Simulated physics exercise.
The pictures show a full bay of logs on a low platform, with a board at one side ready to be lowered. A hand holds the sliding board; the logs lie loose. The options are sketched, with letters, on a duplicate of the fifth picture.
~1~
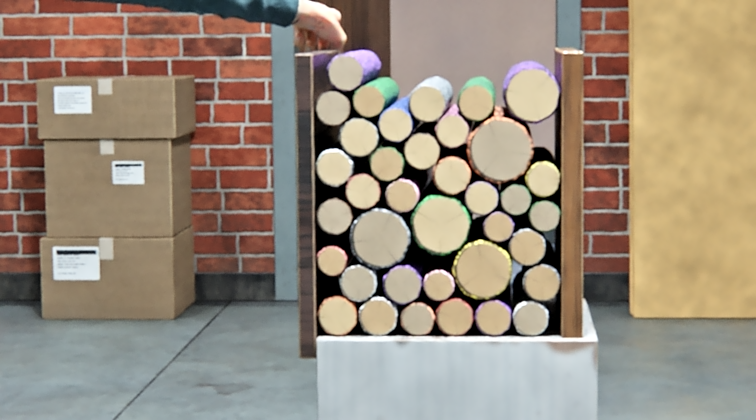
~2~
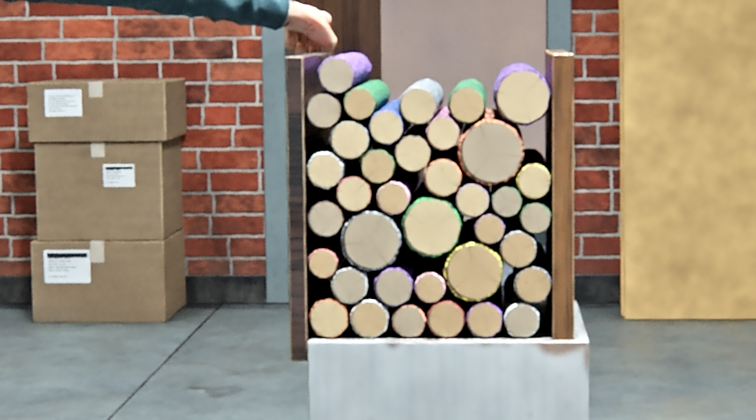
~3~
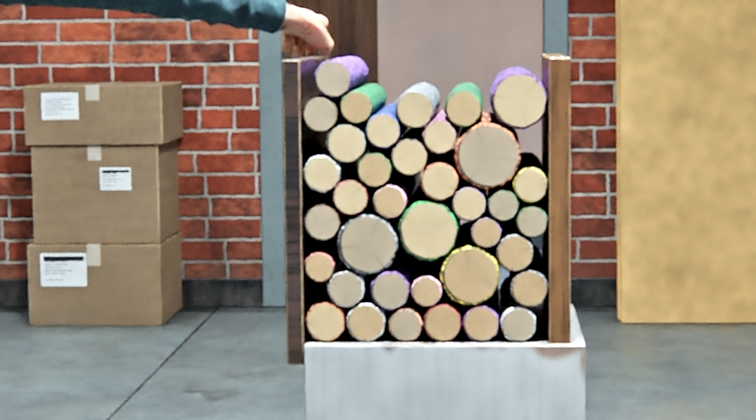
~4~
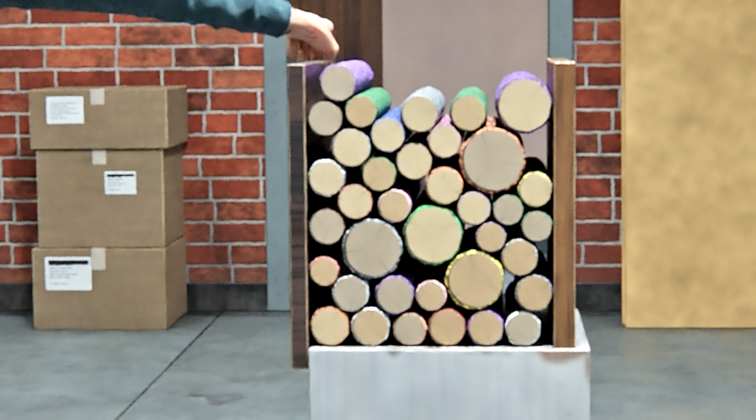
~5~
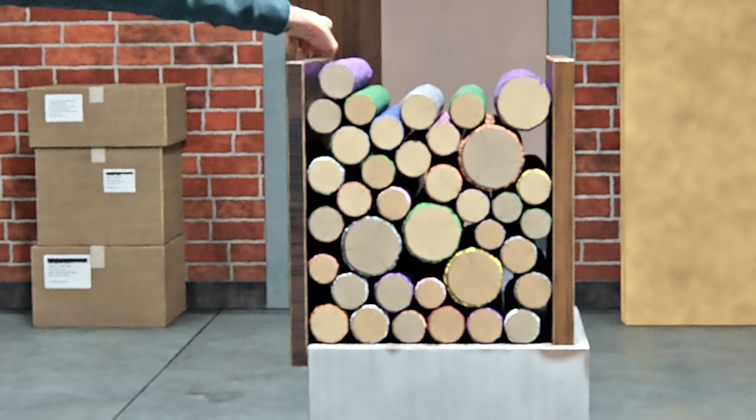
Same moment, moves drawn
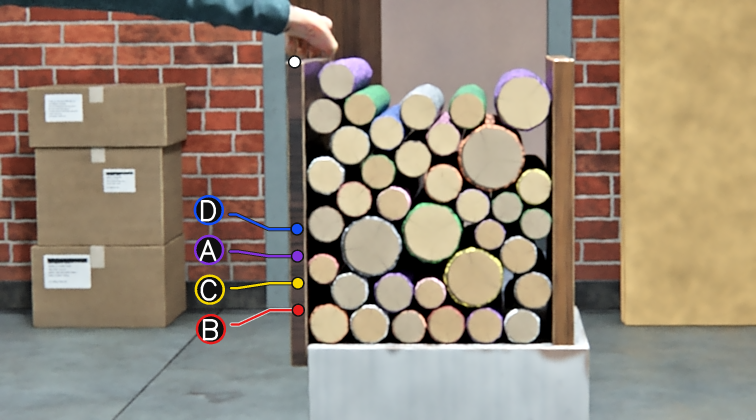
In a room with a red brick wall and grey floor, seen straight on from the front, cardboard boxes are stacked at the left and a tan panel stands at the right. Pale-ended logs with purple, green and blue sides fill a bay between brown boards on a whitish platform. A dark-sleeved hand stays at the left board's top, nothing visibly shifting, while the camera sways slightly.
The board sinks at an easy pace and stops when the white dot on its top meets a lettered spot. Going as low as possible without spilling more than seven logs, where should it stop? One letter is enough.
Lower it to D and no more.
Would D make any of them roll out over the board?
Yes.
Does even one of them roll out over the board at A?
Yes, at A.
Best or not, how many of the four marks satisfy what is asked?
One of the four.
On the marked copy, A at (298, 256); B at (298, 310); C at (298, 283); D at (297, 229); the white dot at (295, 62).
Taking D. A third of the way, top of the board (305, 135).
Two thirds of the way, top of the board (306, 217).
When it is over, top of the board (306, 228), six out over the board.
As for the rest, A more than seven out over the board; B more than seven out over the board; C more than seven out over the board.
